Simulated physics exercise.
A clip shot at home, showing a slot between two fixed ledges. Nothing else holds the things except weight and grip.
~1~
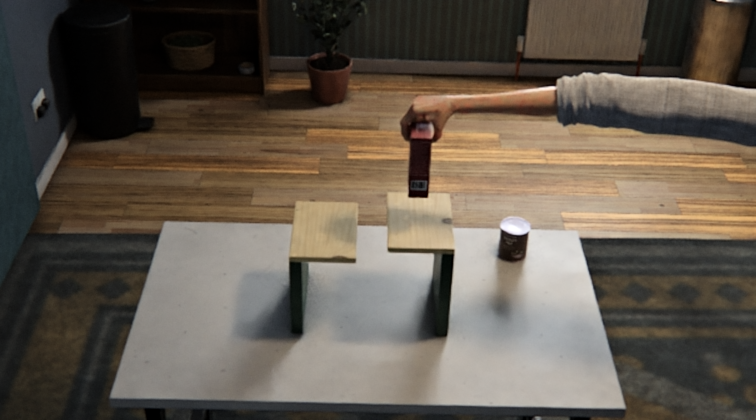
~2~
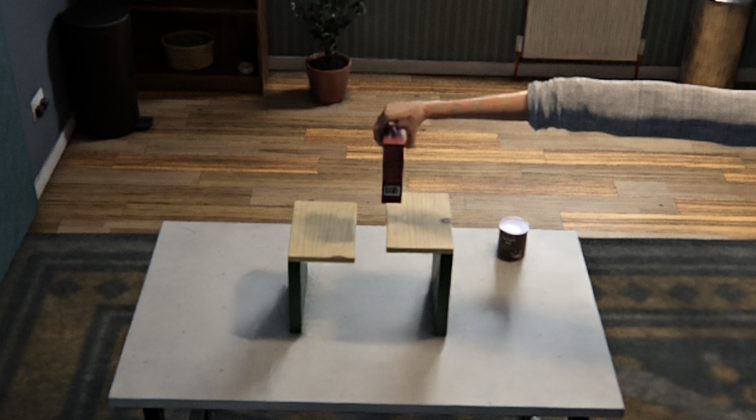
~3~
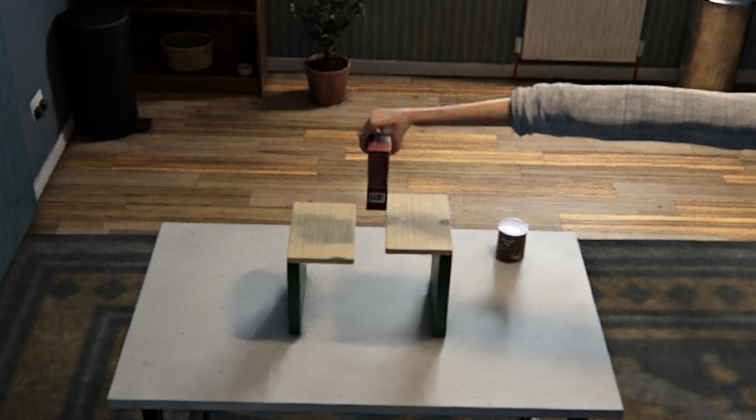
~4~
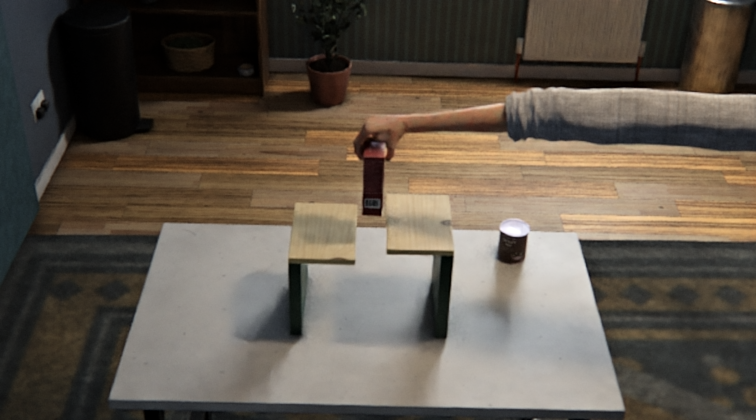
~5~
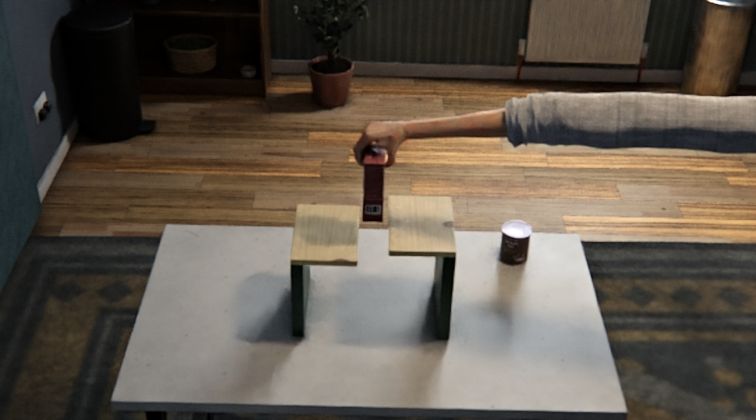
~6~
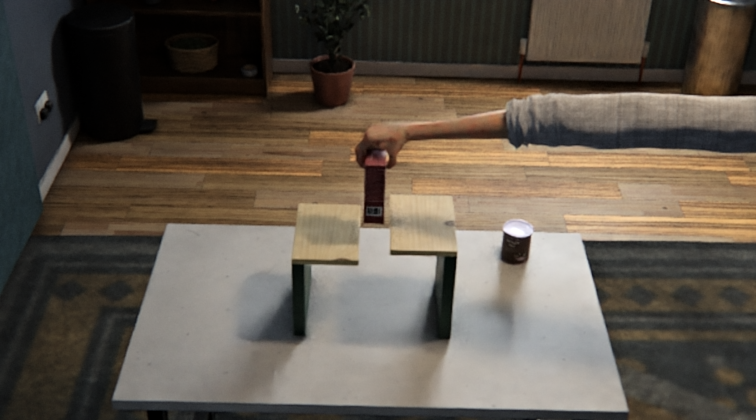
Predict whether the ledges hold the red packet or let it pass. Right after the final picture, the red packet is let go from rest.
Oh, it lands on the table below.
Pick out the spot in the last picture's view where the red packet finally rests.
Roughly (372, 282).
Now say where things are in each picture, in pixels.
The first picture shows being brought over the gap; red packet (420, 159); brown tin (514, 240).
The second picture shows being brought over the gap; red packet (393, 164); brown tin (513, 240).
The third picture shows being brought over the gap; red packet (378, 171); brown tin (512, 241).
The fourth picture shows being brought over the gap; red packet (374, 177); brown tin (513, 242).
The fifth picture shows being brought over the gap; red packet (374, 183); brown tin (515, 243).
The sixth picture shows poised above the slot; red packet (375, 185); brown tin (516, 243).
Then, 0.32 s after the last picture, red packet slid well along near (373, 264).
Then, 0.66 s after the last picture, red packet slid well along near (372, 282).
At rest, moved from the start, red packet; brown tin in place. Seen from the same camera at the end, red packet near (372, 282). The packet reaches the table.
